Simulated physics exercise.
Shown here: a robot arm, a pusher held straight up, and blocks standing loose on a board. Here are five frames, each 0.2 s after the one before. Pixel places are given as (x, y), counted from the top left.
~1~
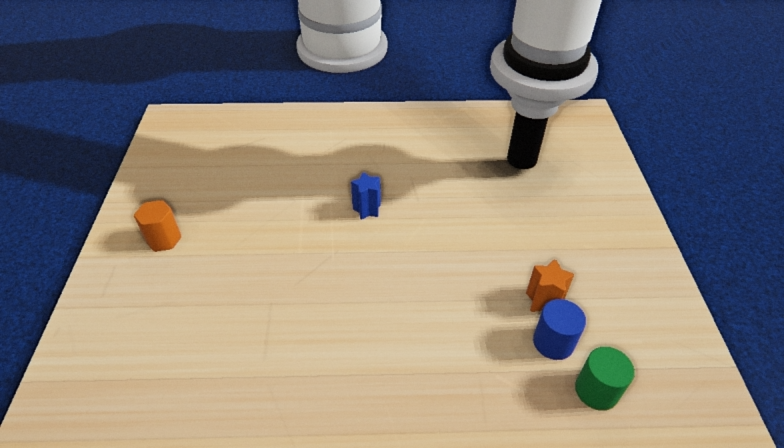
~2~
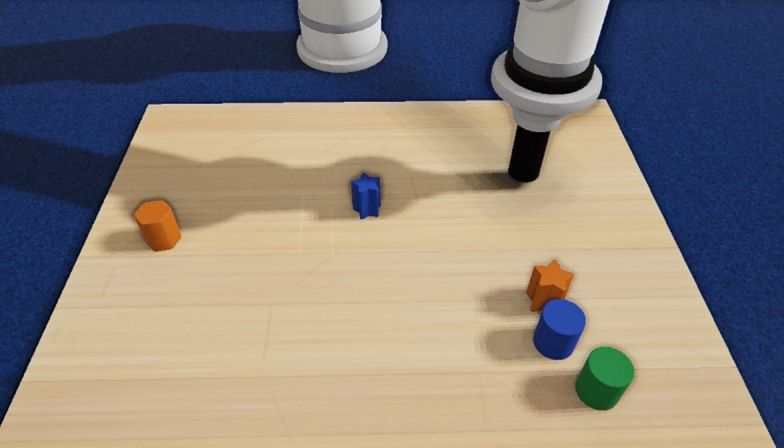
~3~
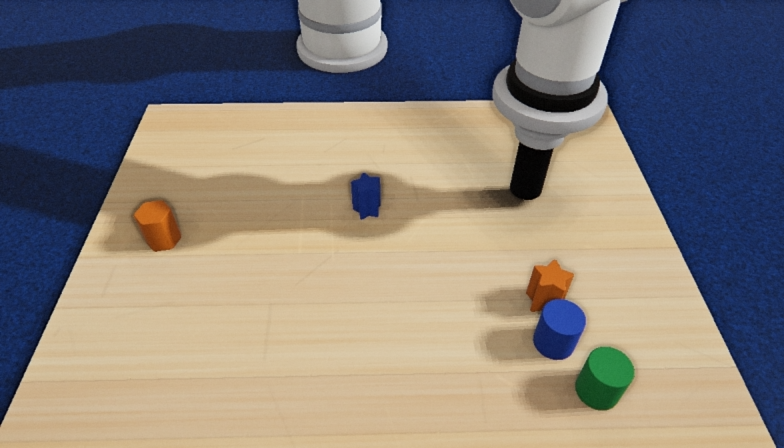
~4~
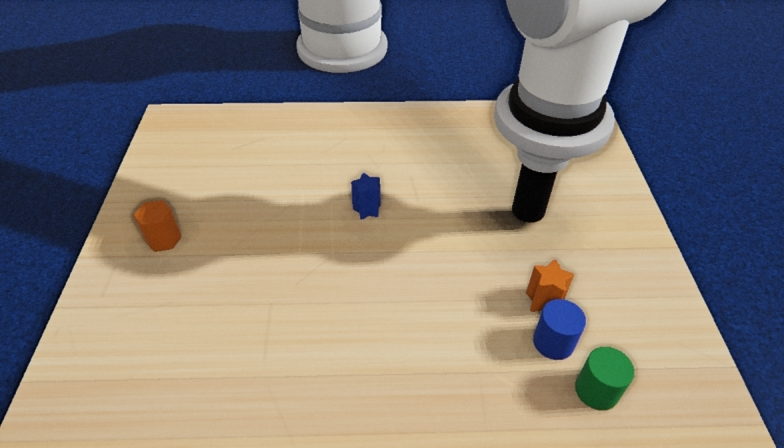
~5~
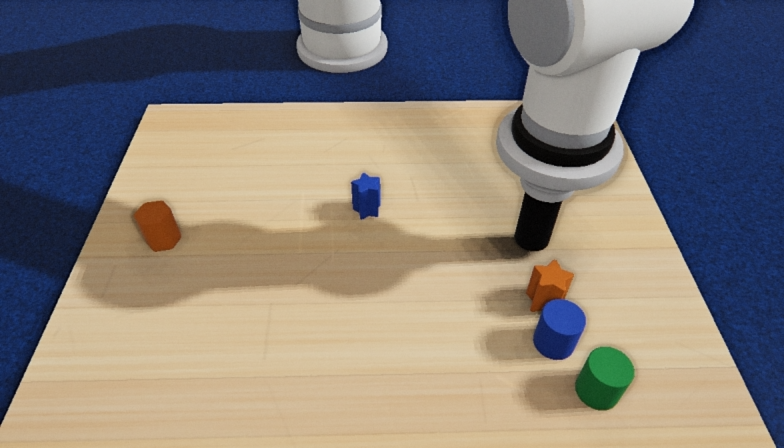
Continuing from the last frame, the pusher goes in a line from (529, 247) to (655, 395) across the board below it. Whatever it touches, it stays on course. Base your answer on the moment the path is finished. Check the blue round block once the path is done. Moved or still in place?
It gets moved.
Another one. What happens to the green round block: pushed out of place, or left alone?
Here the green round block stays on its spot.
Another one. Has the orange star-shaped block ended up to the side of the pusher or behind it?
I expect so.
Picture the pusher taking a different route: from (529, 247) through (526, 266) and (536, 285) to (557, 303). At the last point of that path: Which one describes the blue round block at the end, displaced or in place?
Once the path ends, it is somewhere new.
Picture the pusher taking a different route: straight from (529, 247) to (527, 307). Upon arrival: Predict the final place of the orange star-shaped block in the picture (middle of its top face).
It sits at (563, 302).
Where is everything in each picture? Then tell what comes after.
In the first picture, lower end of the pusher (522, 160), tops of blocks, orange star-shaped block (554, 274), blue round block (564, 316), green round block (611, 366).
In the second picture, pusher (523, 173), blocks as before.
In the third picture, pusher (525, 190), blocks as before.
In the fourth picture, pusher (528, 211), blocks as before.
In the fifth picture, pusher (532, 239), orange star-shaped block (554, 274), blue round block (564, 316), green round block (611, 366).
What follows on the original path. One third of the way, pusher (570, 284); orange star-shaped block (556, 287), turned 40° clockwise; blue round block (564, 323).
Two thirds of the way, pusher (613, 333); orange star-shaped block (562, 293), turned 90° clockwise; blue round block (561, 327).
At the end, pusher (661, 388); orange star-shaped block (562, 293), turned 90° clockwise; blue round block (561, 327); green round block not moved.
